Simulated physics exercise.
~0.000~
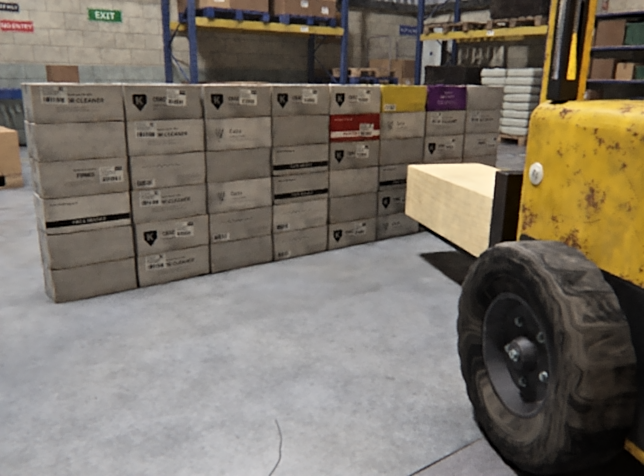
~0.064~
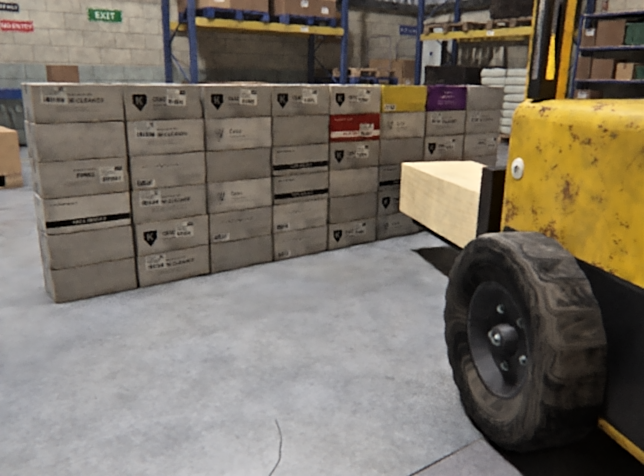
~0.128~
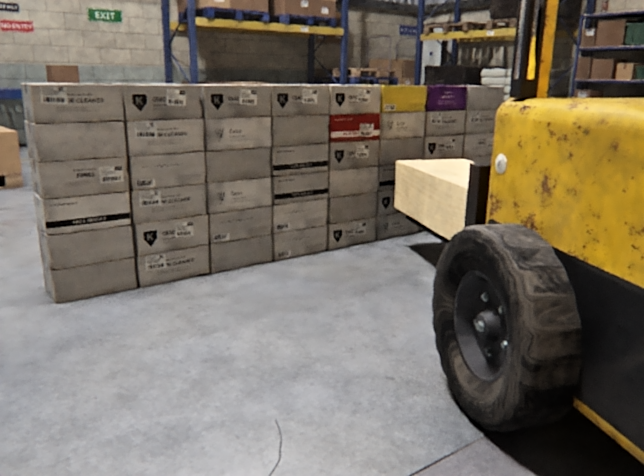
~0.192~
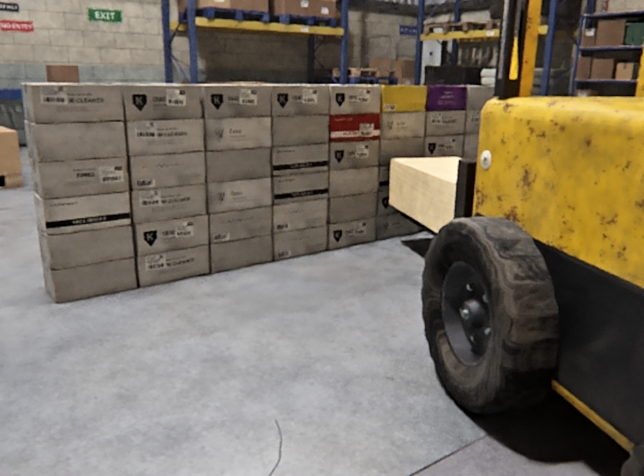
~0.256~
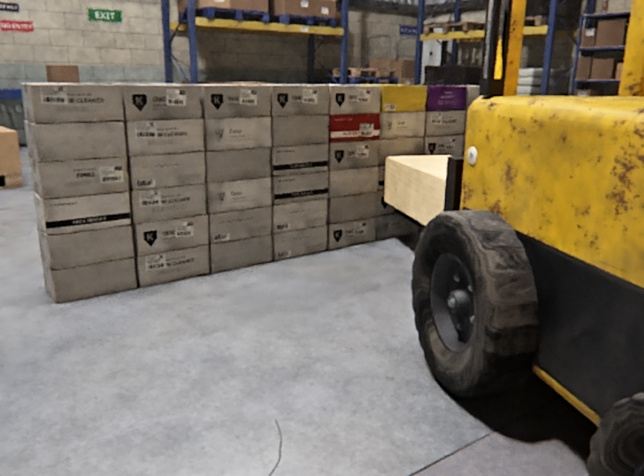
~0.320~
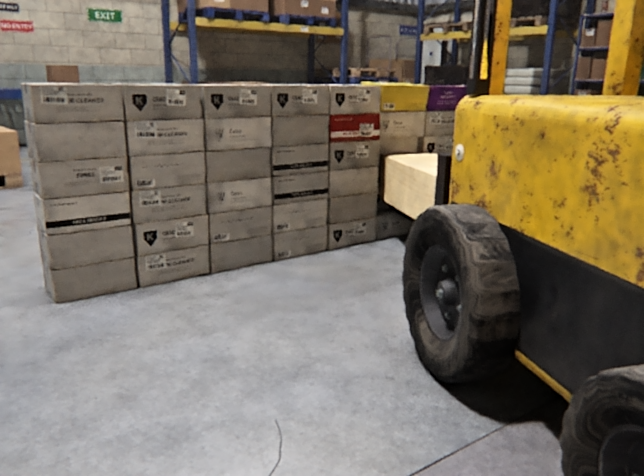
Yellow forklift carrying a pale block rolling away from the camera toward a stacked wall of grey boxes and nudging its right side.
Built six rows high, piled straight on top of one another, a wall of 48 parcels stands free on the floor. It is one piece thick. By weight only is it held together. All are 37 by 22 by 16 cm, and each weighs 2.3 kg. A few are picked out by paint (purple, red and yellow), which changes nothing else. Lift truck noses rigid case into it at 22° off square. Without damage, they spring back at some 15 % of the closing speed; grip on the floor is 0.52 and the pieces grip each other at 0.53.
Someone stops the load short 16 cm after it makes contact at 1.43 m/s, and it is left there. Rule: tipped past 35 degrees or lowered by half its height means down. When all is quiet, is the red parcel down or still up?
It remains up.
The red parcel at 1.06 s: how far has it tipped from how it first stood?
0°.
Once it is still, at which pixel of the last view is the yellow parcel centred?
Roughly (352, 159).
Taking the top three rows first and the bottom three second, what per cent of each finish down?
Top: 10%, bottom: 10%.
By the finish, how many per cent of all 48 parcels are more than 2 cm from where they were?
It comes to 15 percent shifted.
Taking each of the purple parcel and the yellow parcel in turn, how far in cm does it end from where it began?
Purple: 0 cm, yellow: 55 cm.
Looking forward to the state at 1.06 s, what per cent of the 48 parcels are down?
By that time it is 10 percent.
After 0.62 s, none of the 48 parcels down, 13 disturbed; red parcel unmoved; yellow parcel leaning 7°.
After 1.06 s, 5 of the 48 parcels down; red parcel unmoved; yellow parcel leaning 29°, 20 cm lower.
At rest (1.6 s), 5 of the 48 parcels down; red parcel unmoved; yellow parcel 42 cm lower; purple parcel shifted 19 mm. As the last picture would show them, middles, red parcel near (343, 126), yellow parcel near (351, 159).
